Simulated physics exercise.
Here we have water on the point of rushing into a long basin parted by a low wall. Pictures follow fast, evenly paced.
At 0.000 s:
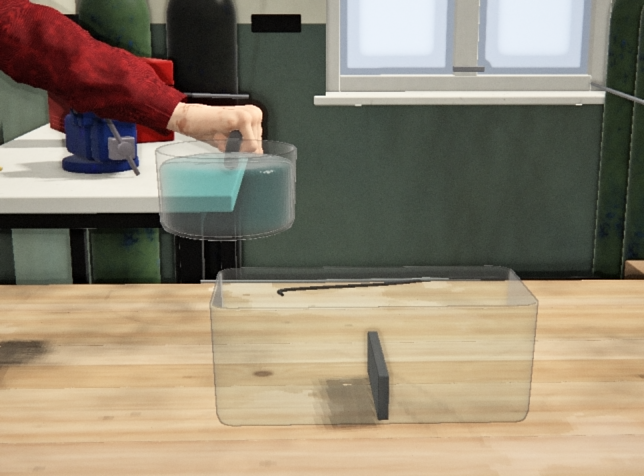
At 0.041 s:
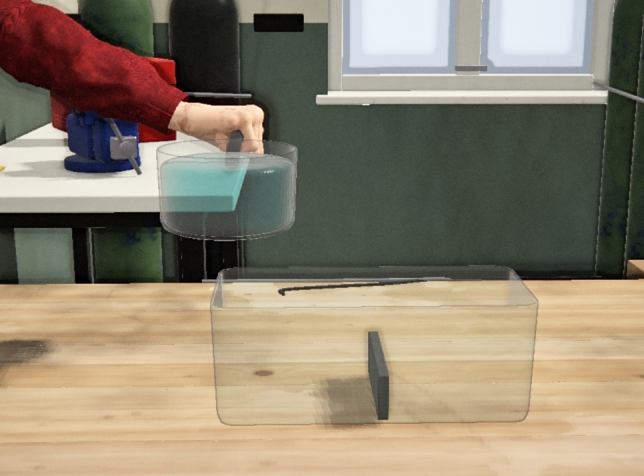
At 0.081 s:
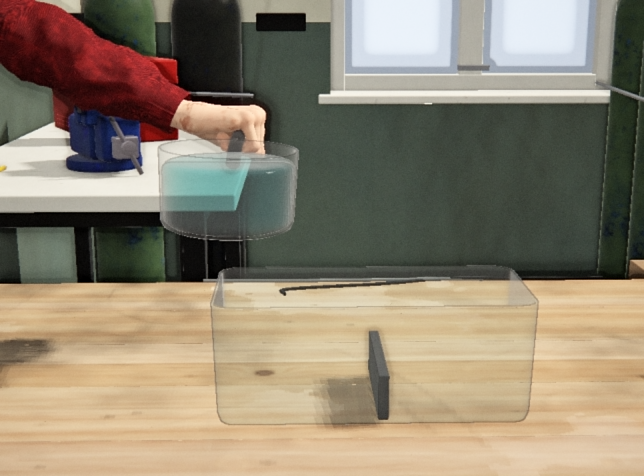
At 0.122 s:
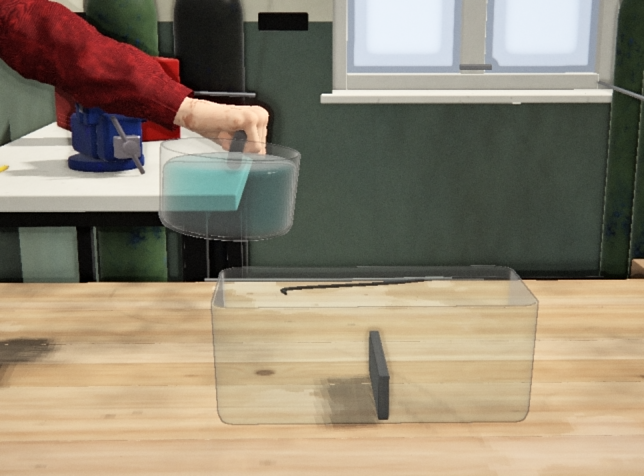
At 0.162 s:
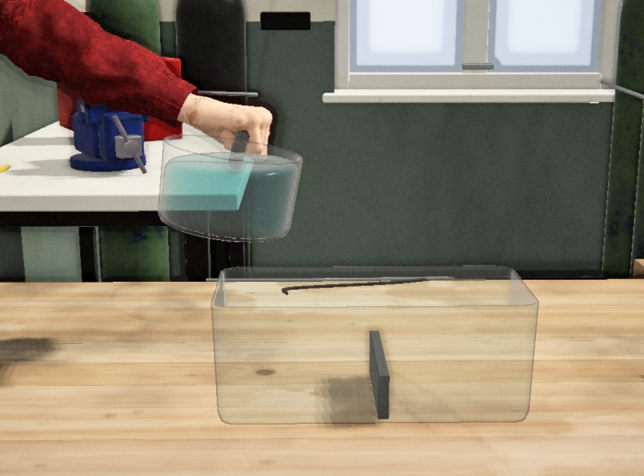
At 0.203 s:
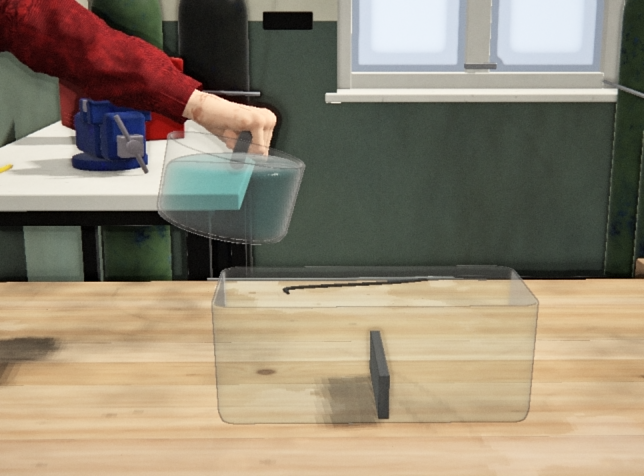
At the start, a hand at the end of a red sleeve holds a round clear container of blue-green water level, above and left of a long clear basin with a low dark wall inside. The container then tilts slightly to the right, gradually at first and then more noticeably, while the basin stays still.
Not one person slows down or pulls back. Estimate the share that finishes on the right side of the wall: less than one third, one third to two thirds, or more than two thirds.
I expect the share right of the wall to be below a third.
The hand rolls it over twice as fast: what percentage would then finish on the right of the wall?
I'd say close to 20 per cent.
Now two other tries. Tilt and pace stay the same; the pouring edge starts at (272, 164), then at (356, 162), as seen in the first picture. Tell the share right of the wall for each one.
In order, some 10 and 70 percent.
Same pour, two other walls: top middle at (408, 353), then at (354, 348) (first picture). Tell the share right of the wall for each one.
Estimated: 10 % first, 45 % second.
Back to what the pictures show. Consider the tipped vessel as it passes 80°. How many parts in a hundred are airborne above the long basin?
It's close to 30 per cent.
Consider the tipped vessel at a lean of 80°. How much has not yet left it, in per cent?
Looks like roughly 50 percent is still held.
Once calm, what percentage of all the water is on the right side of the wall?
15 % or thereabouts.
Then, 0.57 s in, the tilt is 80° and 50 per cent is still to pour, 16 is left of the wall and 2 right of it.
Then, 0.84 s in, the tilt is 115° and 6 per cent is still to pour, 77 is left of the wall and 12 right of it.
Then, 1.12 s in, the tilt is 117° and 0 per cent is still to pour, 83 is left of the wall and 15 right of it.
Then, 1.42 s in, the tilt is 117° and 0 per cent is still to pour, 82 is left of the wall and 16 right of it.
Finally, 82 per cent lies left of the wall, 16 right of it and 2 outside.
